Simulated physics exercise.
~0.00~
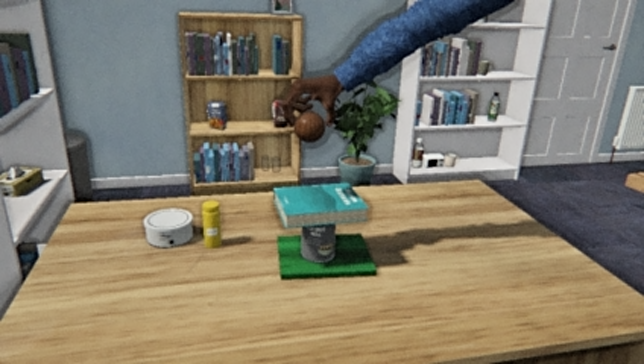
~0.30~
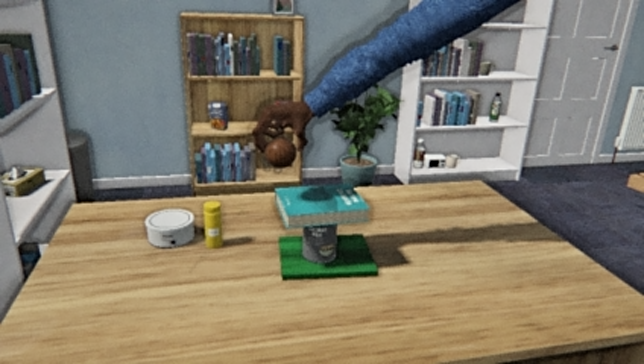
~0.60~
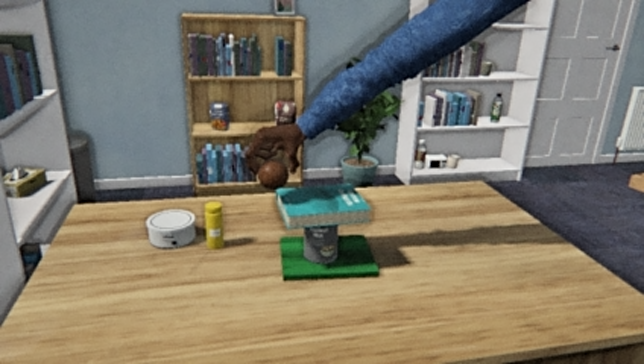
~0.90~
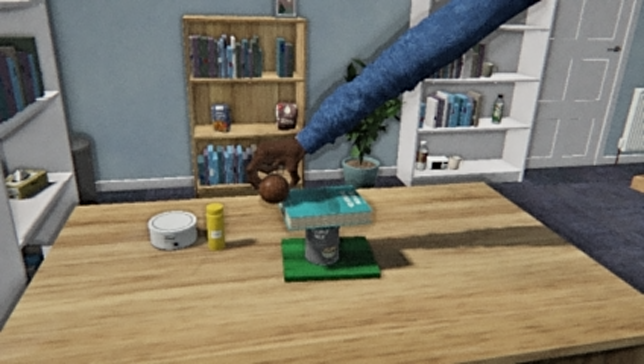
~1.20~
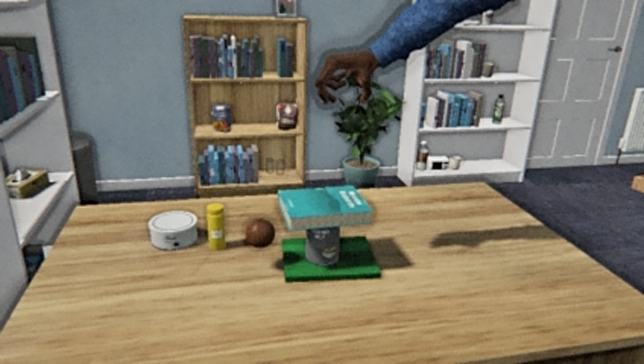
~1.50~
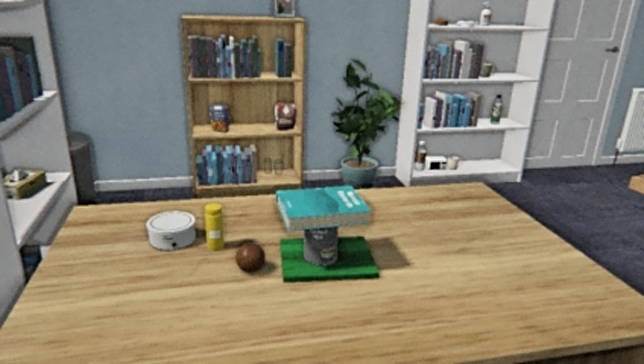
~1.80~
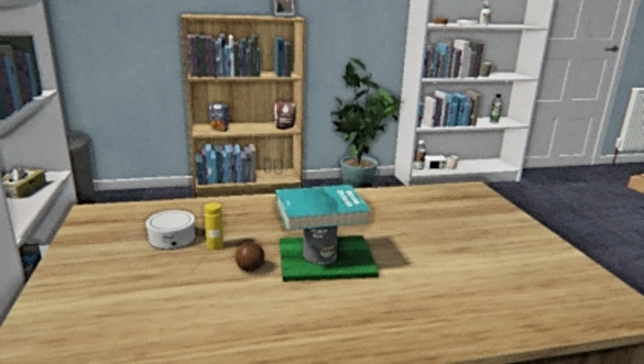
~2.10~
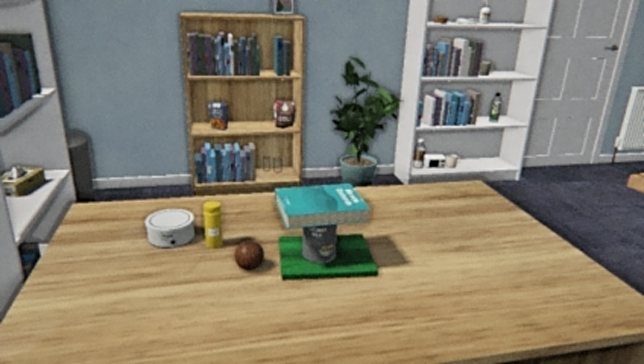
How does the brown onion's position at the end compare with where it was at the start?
At the start the brown onion is held in the air above the turquoise book. At the end it lies on the table, just left of the green board.
